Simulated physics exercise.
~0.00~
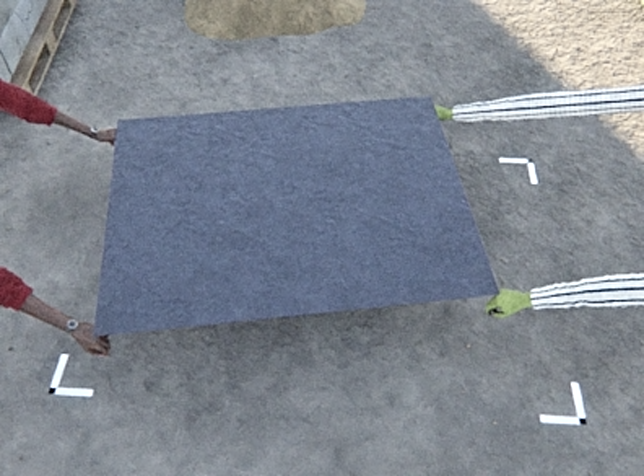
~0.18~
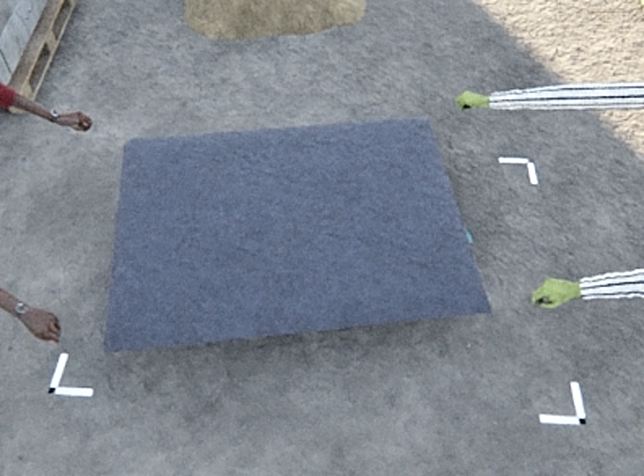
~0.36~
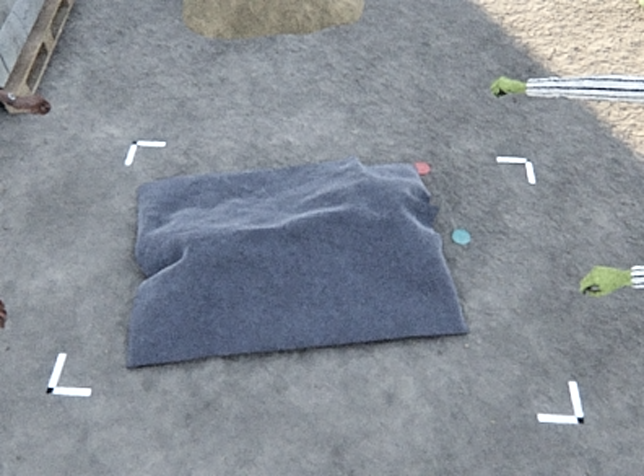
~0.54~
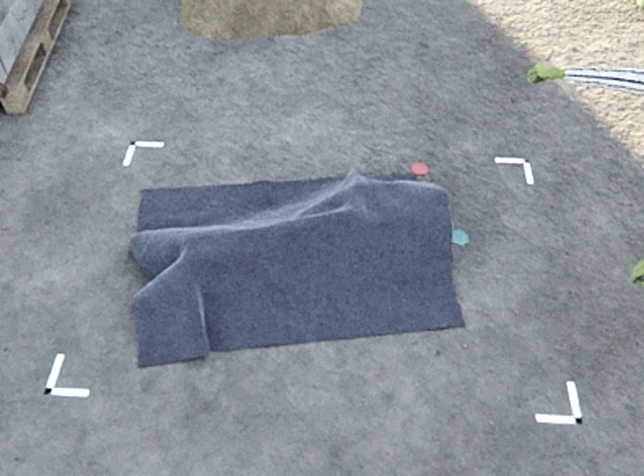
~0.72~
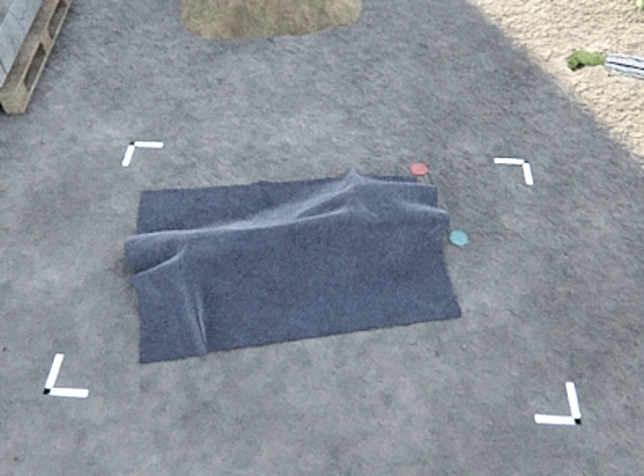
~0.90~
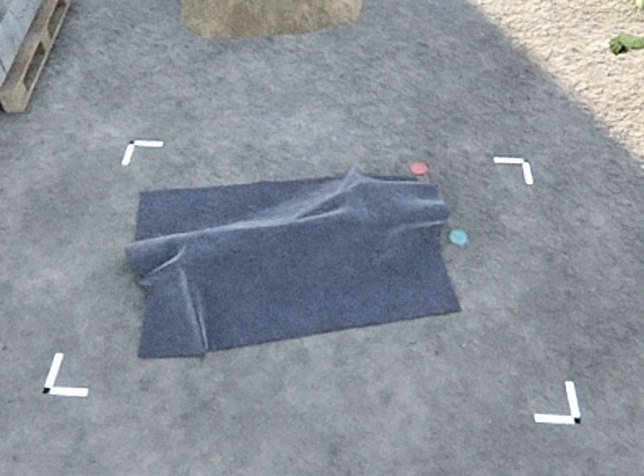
A dark blue blanket, released by four hands, drops and settles in folds over hidden lumps.
